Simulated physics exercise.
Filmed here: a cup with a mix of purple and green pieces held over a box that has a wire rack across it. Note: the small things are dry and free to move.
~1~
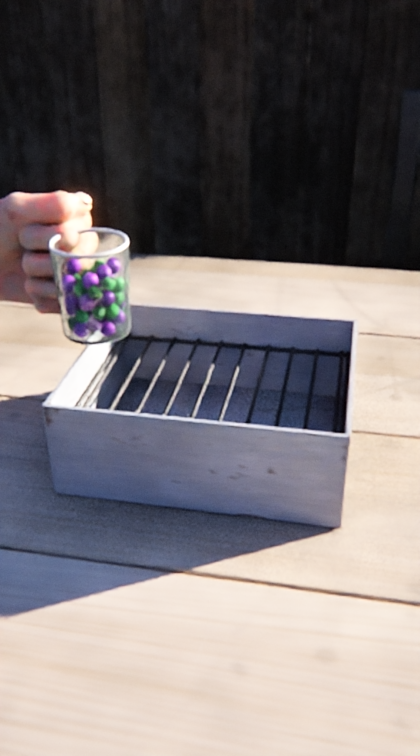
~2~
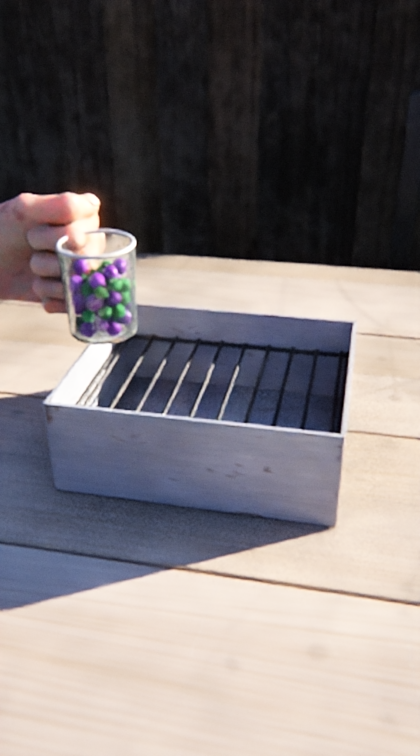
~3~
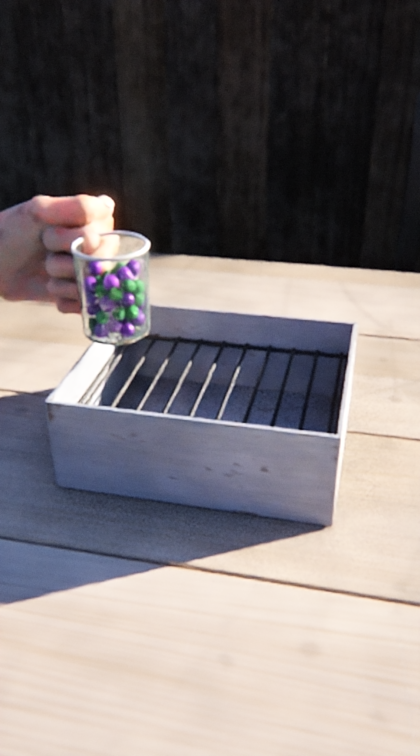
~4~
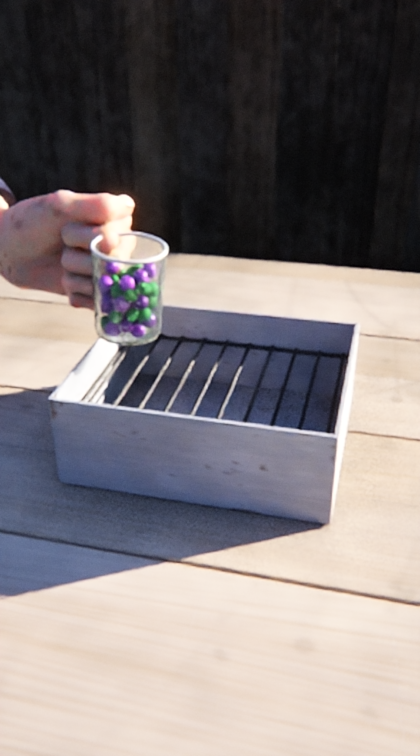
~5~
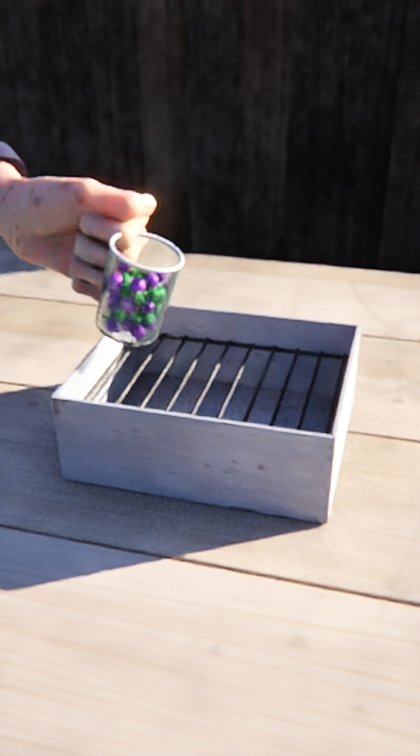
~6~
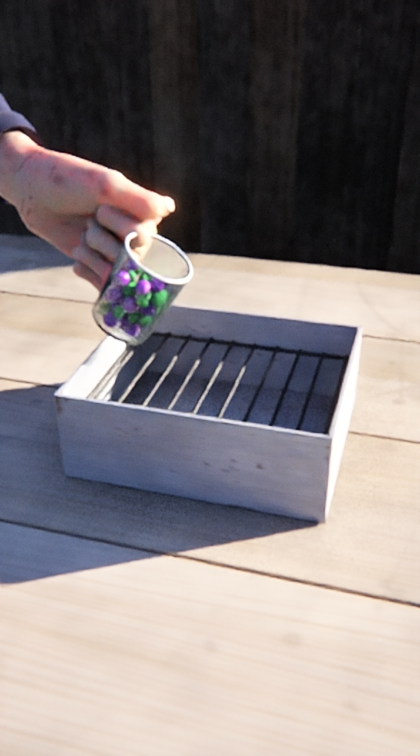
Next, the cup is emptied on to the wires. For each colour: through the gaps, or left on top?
Purple: Gone through; green: Gone through.
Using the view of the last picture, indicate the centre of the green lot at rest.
Its middle ends up around (214, 428) in the last picture.
Then, 0.40 s later than the last frame, purple ones, every one in the cup; green ones, every one in the cup.
Then, 0.75 s later than the last frame, purple ones, the larger part in the cup, about a tenth on or over the wires, just a few under the rack; green ones, almost all in the cup, just a few on or over the wires, just a few under the rack.
Then, 1.05 s later than the last frame, purple ones, roughly two thirds on or over the wires, roughly a third under the rack; green ones, just a few in the cup, roughly a third on or over the wires, roughly two thirds under the rack.
When it is over, purple ones, every one under the rack; green ones, every one under the rack.
